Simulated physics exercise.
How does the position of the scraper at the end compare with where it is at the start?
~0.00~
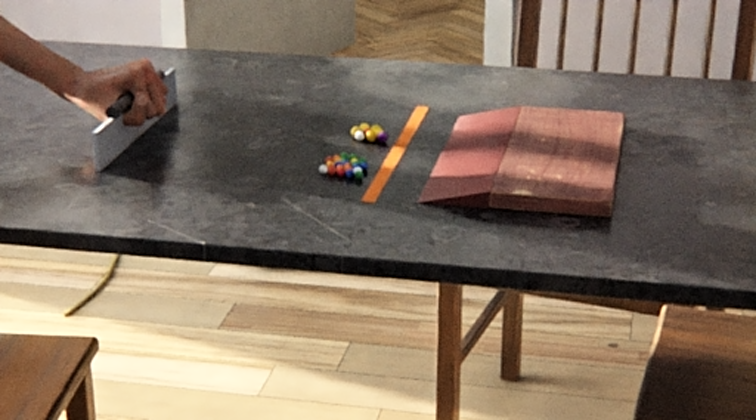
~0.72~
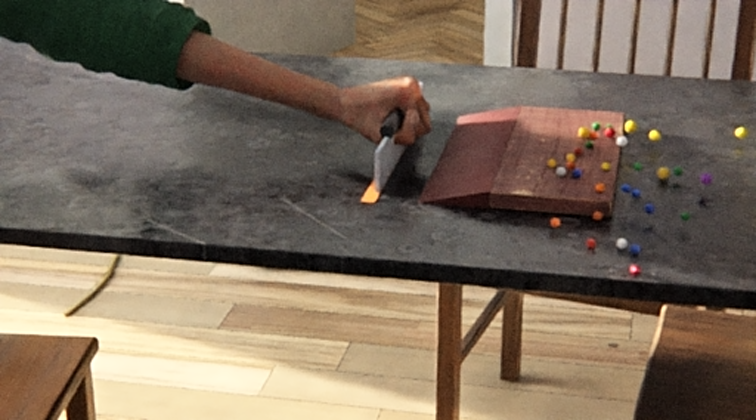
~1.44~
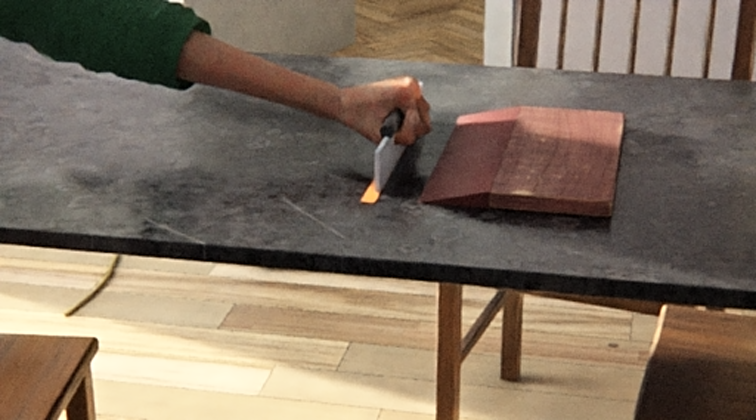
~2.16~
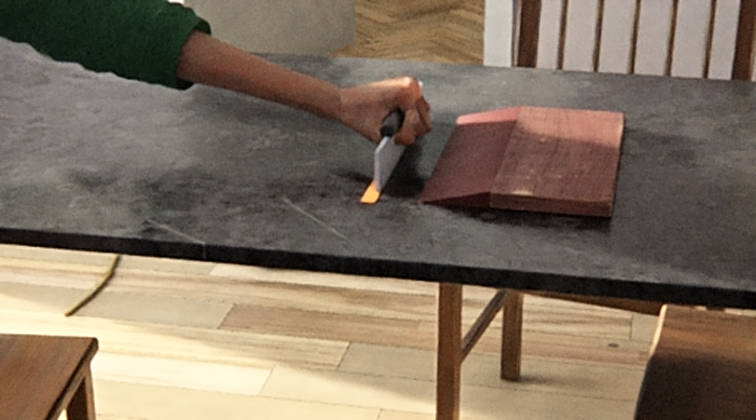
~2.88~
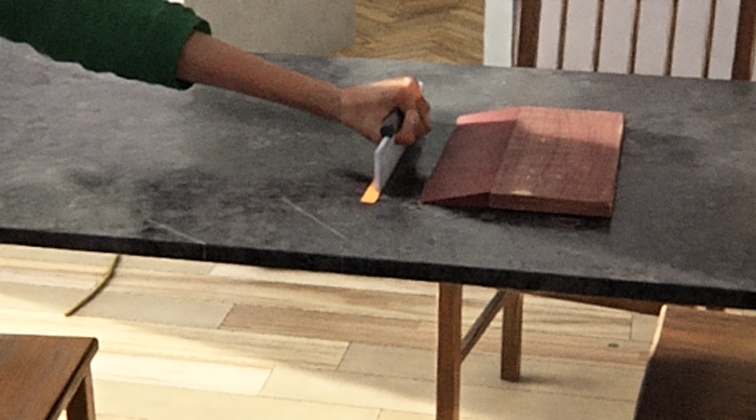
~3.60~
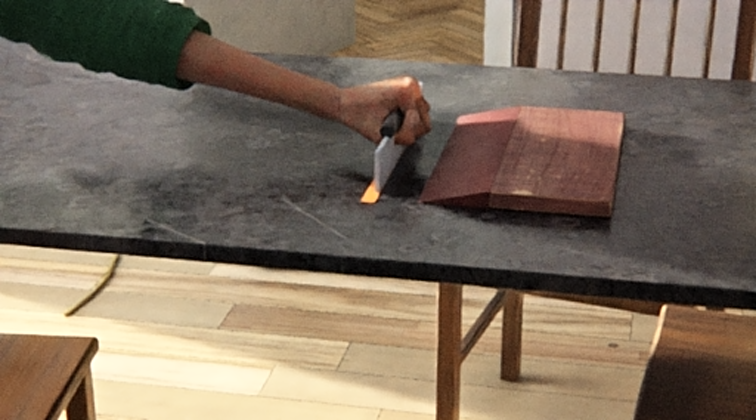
At the start the scraper is near the left side of the table, well away from the orange tape. At the end it is farther right, standing at the tape just before the wooden ramp.
In this clip, a hand holding a scraper sweeps two small clusters of colourful beads rightwards across a dark table, and they scatter over and beyond a reddish wooden ramp. The beads go out of view, while the scraper stays still at the orange tape.
